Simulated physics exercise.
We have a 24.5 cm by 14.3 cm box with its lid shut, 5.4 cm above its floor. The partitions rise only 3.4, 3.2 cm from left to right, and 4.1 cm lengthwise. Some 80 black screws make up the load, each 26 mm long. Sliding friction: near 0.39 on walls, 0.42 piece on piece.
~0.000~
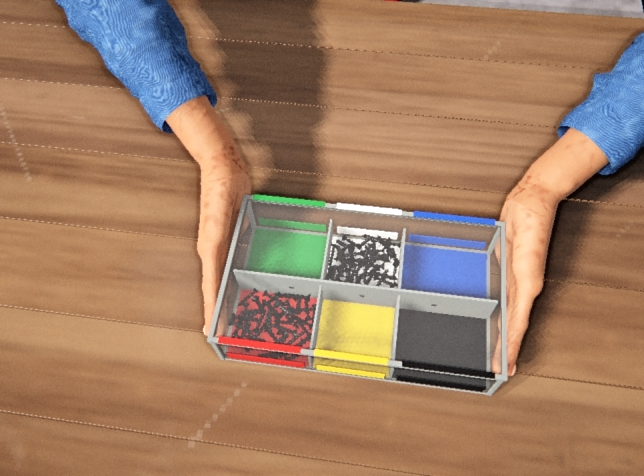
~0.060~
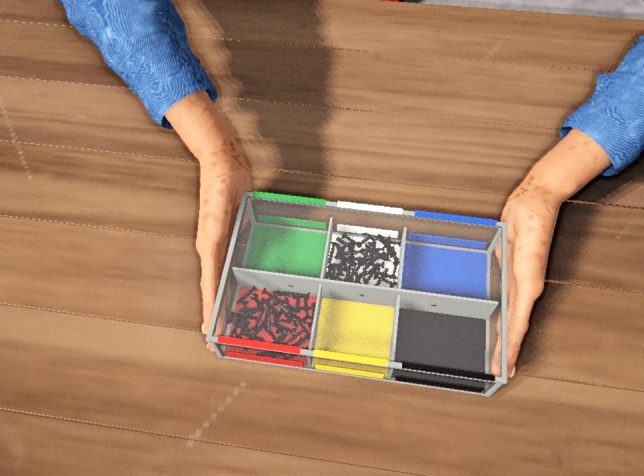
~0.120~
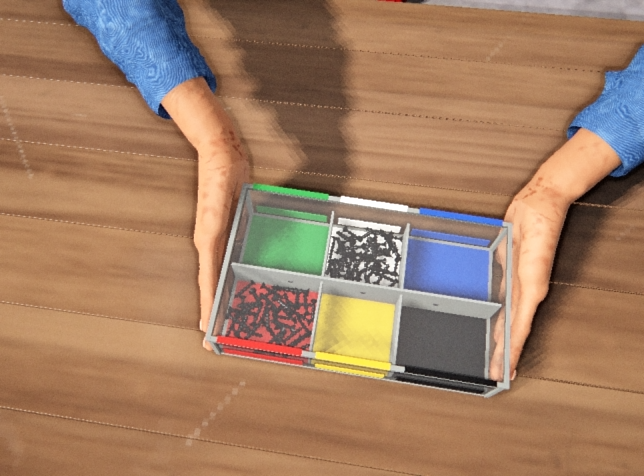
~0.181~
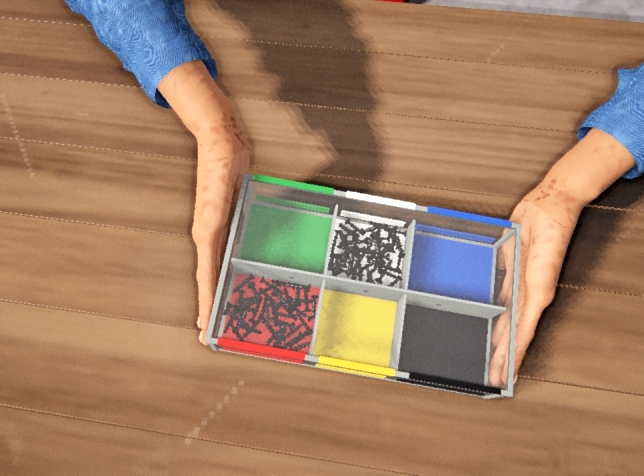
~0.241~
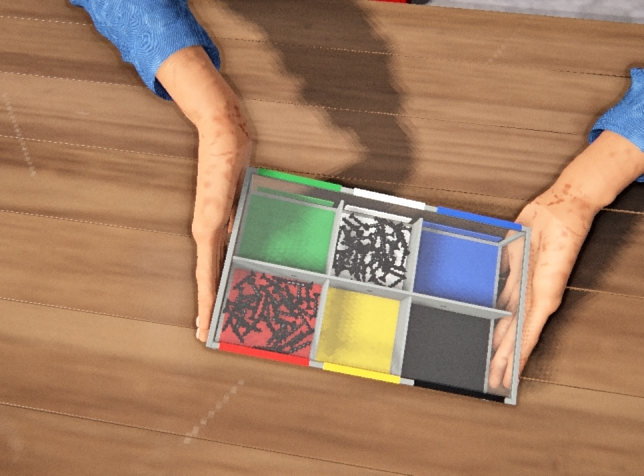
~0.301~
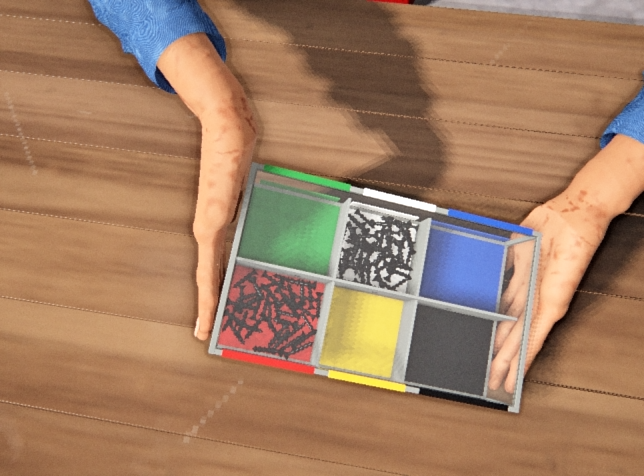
A clear box with six coloured compartments, black screws lying in the red and white ones, was held between two hands above a wooden surface and tilted gradually, its right front corner dipping lowest.
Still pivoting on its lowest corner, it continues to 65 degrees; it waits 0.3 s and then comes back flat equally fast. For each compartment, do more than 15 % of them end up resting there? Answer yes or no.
Red compartment: Yes, blue compartment: No, green compartment: No, yellow compartment: No, white compartment: Yes, black compartment: No.
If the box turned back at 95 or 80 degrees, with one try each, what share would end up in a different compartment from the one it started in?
Close to 20 in a hundred first, and 20 in a hundred second.
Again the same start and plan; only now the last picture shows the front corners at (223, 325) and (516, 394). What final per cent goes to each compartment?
Result - red: 40 %; blue: 0 %; green: 0 %; yellow: 5 %; white: 55 %; black: 0 %.
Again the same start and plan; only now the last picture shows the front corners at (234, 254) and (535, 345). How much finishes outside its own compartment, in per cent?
Estimate: Near 0 %.
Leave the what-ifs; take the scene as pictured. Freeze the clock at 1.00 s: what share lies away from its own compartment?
0 %.
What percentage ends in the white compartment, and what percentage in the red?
White 55 %, red 45 %.
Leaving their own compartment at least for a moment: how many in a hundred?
Some 0 per cent.
After 1.00 s, tilt 65 degrees; red 45 %, white 55 %.
After 1.46 s, tilt 32 degrees; red 45 %, white 55 %.
After 2.00 s, tilt 0 degrees; red 45 %, white 55 %.
By 2.3 s all is still; red 45 %, blue 0 %, green 0 %, yellow 0 %, white 55 %, black 0 %.
